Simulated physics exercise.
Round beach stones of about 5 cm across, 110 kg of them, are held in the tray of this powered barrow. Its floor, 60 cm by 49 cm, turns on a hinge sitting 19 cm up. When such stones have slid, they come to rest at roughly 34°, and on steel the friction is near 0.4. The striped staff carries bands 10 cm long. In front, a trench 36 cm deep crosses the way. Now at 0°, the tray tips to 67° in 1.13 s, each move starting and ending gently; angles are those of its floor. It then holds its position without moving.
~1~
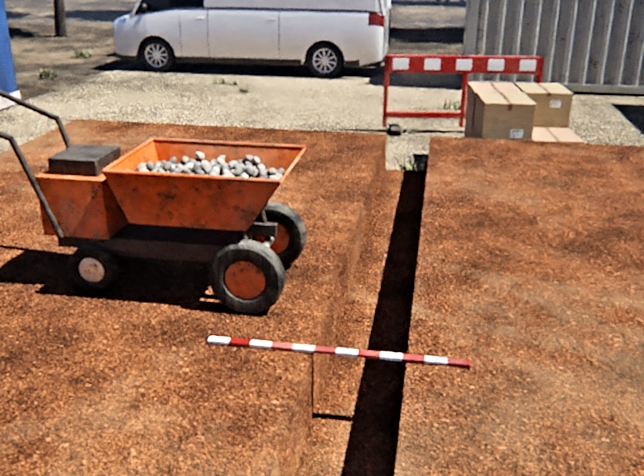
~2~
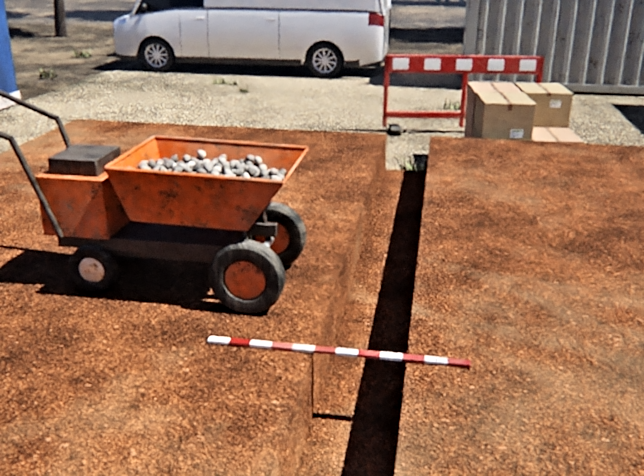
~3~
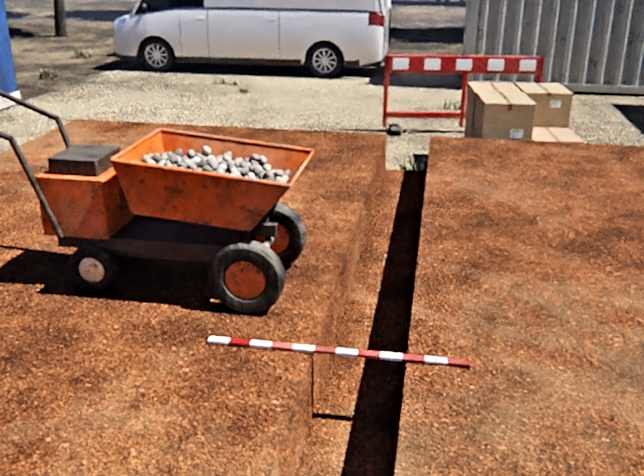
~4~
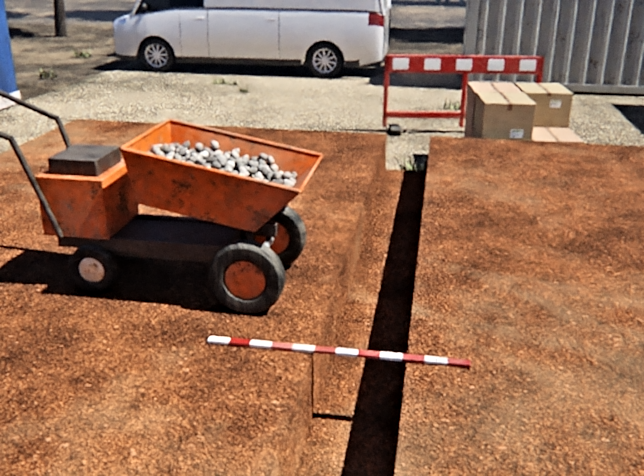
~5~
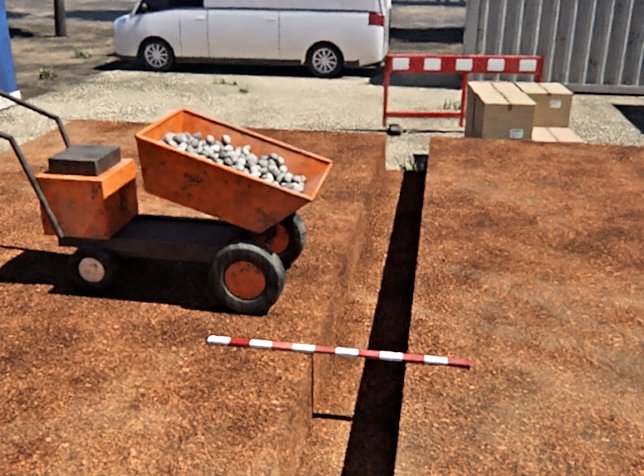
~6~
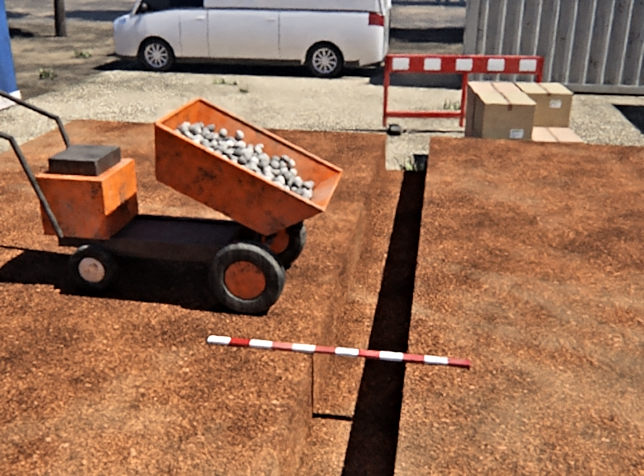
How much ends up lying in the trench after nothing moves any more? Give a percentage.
A share of about 74 per cent.
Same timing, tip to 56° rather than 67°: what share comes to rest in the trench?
Near 50 per cent then.
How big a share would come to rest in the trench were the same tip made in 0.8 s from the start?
It would be near 65 percent.
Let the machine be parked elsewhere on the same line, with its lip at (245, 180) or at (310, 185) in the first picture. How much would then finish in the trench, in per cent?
I'd say some 100 per cent and some 45 per cent.
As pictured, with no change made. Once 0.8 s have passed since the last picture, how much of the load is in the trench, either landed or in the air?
By that point it's something like 30 in a hundred.
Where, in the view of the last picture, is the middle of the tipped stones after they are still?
The tipped stones centre close to (393, 344).
Then, 0.4 s after the last picture the floor is at 57°, 100 % in the tray; the foremost stones are at (347, 228).
Then, 0.8 s after the last picture the floor is at 67°, 67 % in the tray, 28 % in the trench, 5 % past the trench; the foremost stones are at (436, 301).
Then, 1.1 s after the last picture the floor is at 67°, 30 % in the tray, 44 % in the trench, 26 % past the trench; the foremost stones are at (526, 310).
Then, 3.1 s after the last picture the floor is at 67°, 0 % in the tray, 74 % in the trench, 26 % past the trench; the foremost stones are at (588, 320).
